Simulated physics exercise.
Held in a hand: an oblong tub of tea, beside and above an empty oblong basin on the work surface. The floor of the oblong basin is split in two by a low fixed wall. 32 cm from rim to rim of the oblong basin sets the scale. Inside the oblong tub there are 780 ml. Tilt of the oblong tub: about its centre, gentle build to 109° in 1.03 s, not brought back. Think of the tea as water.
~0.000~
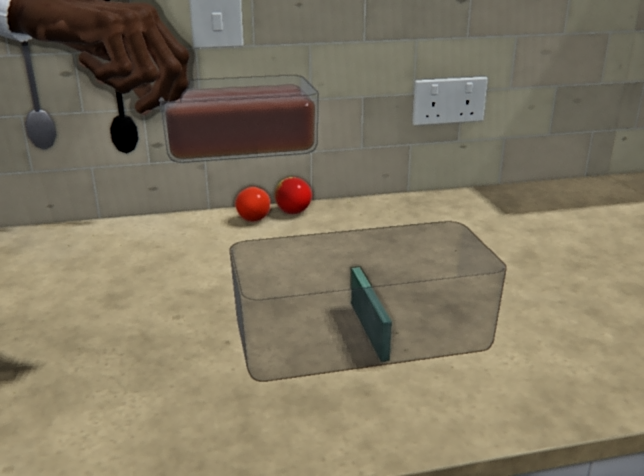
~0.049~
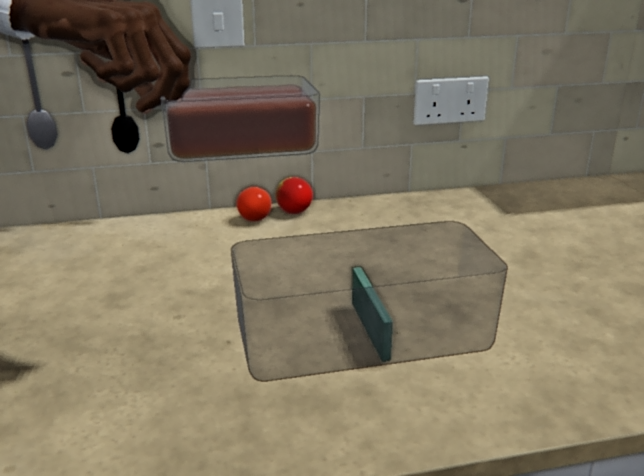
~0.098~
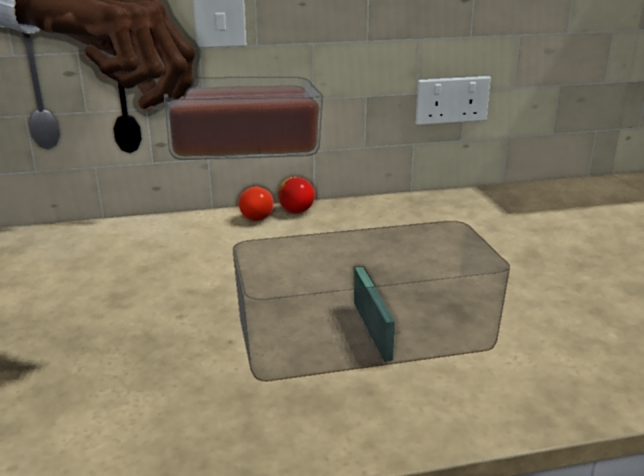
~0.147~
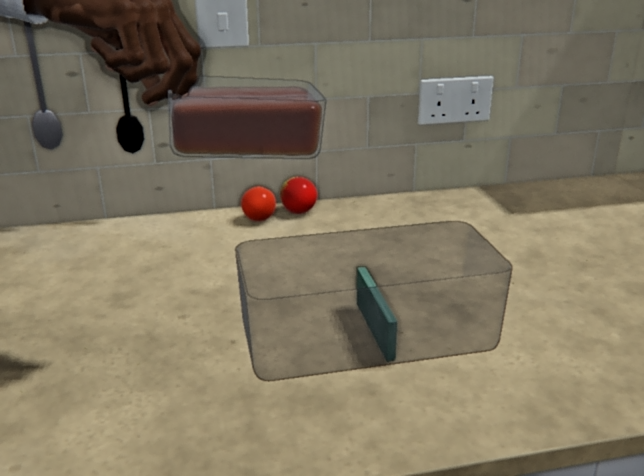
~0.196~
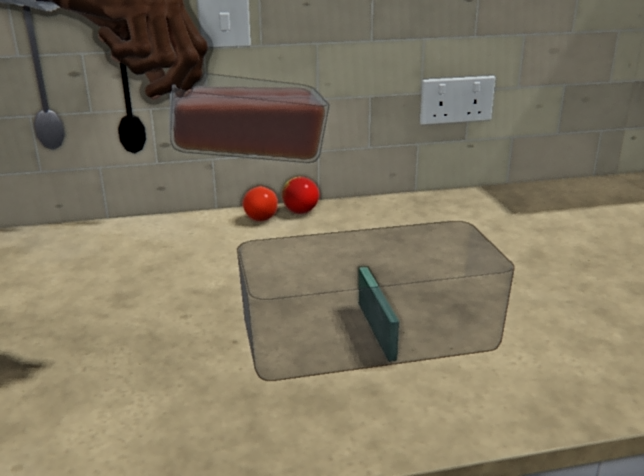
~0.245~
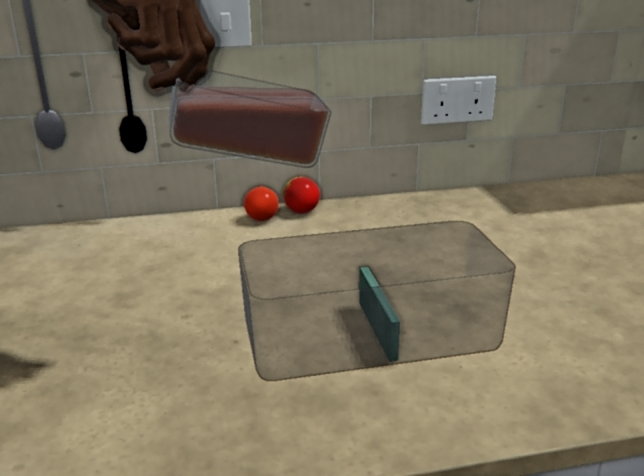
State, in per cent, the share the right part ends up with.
The right part ends up with roughly 51 %.
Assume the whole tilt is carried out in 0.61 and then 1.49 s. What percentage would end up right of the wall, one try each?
Roughly 35 per cent the first time and 60 per cent the second.
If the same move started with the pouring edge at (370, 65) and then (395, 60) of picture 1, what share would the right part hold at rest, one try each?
75 then 75 %.
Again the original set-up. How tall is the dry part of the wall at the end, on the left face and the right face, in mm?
On the left it's about 44 mm; on the right, about 38 mm.
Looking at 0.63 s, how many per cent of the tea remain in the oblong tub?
Still held: Roughly 26 % of the total.
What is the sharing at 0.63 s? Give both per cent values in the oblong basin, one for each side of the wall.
Lab note: Left near 4, right near 16.
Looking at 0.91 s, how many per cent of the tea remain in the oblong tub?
About 4 % is still there.
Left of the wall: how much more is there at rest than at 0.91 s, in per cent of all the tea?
Near 10 percent, more or less.
Then, 0.63 s in, the tilt is 73° and 26 per cent is still to pour, 4 is left of the wall and 17 right of it.
Then, 0.91 s in, the tilt is 106° and 4 per cent is still to pour, 31 is left of the wall and 51 right of it.
Then, 1.21 s in, the tilt is 109° and 0 per cent is still to pour, 40 is left of the wall and 51 right of it.
Then, 1.53 s in, the tilt is 109° and 0 per cent is still to pour, 40 is left of the wall and 51 right of it.
Finally, 40 per cent lies left of the wall, 51 right of it and 8 outside.
